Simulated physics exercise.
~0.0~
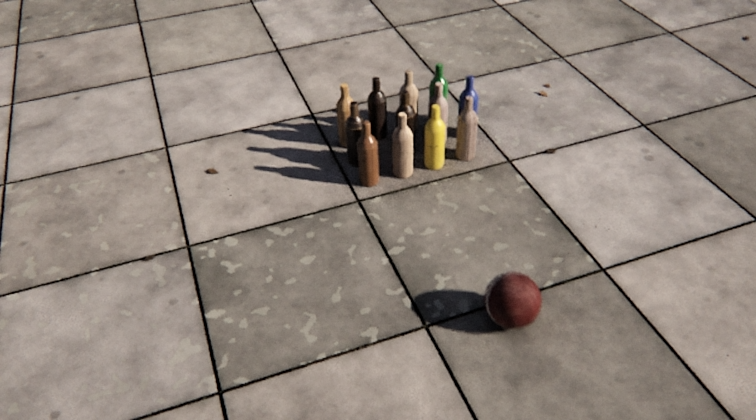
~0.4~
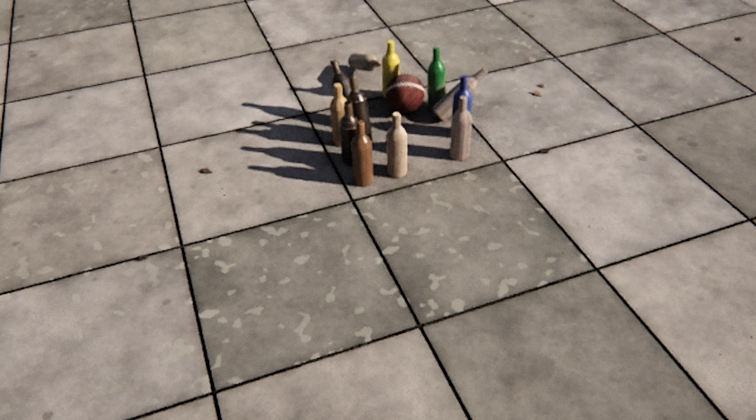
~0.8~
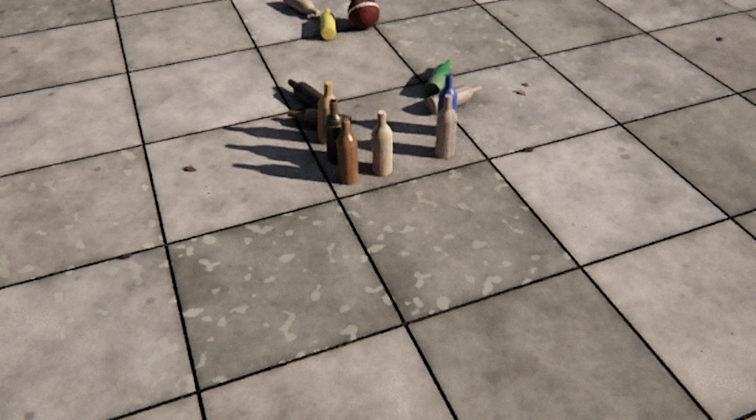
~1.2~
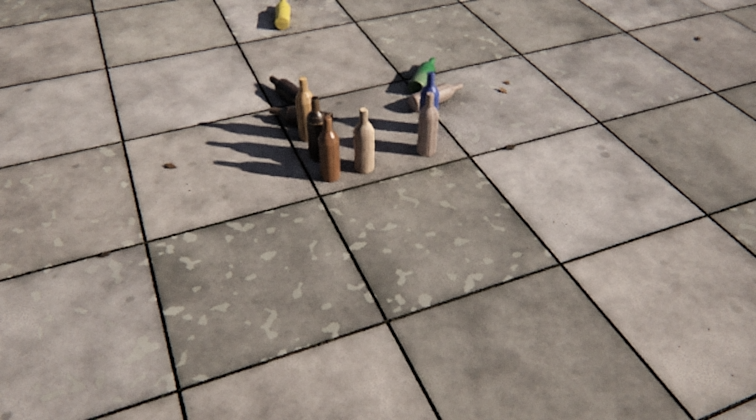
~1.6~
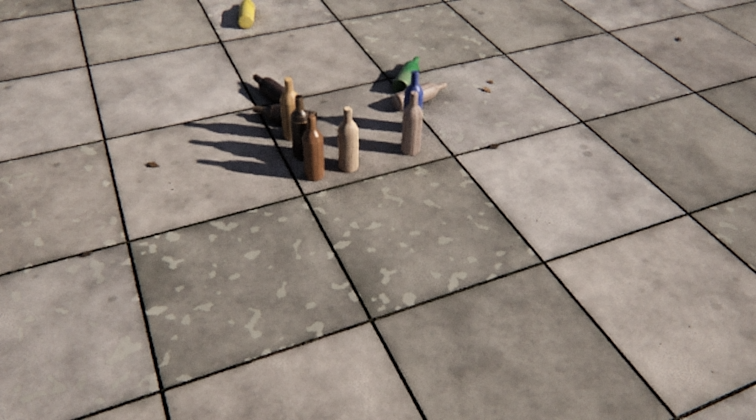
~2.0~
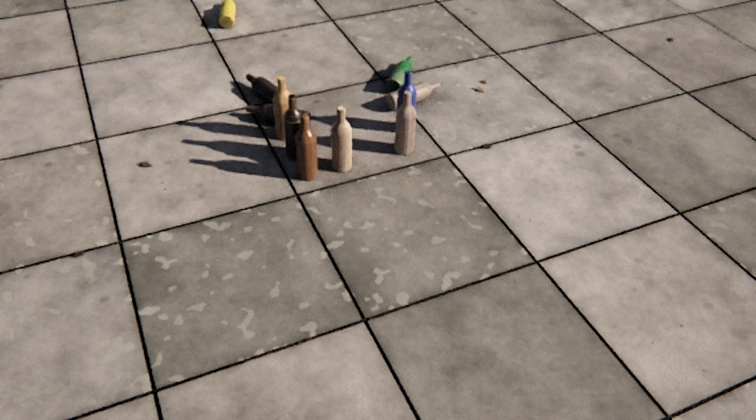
The clip opens on a tight group of bottle-shaped skittles standing on square paving slabs, with a dark red ball in front of them to the right. The ball rolls up and to the left into the group, pushing the yellow skittle back while others begin to topple. It carries on out the far side, and the yellow skittle ends up on its side beyond the rest as the green one tips over. The ball leaves the view while the camera pans slightly right. At the end, the yellow and green skittles lie flat, and the blue one still stands among several others.
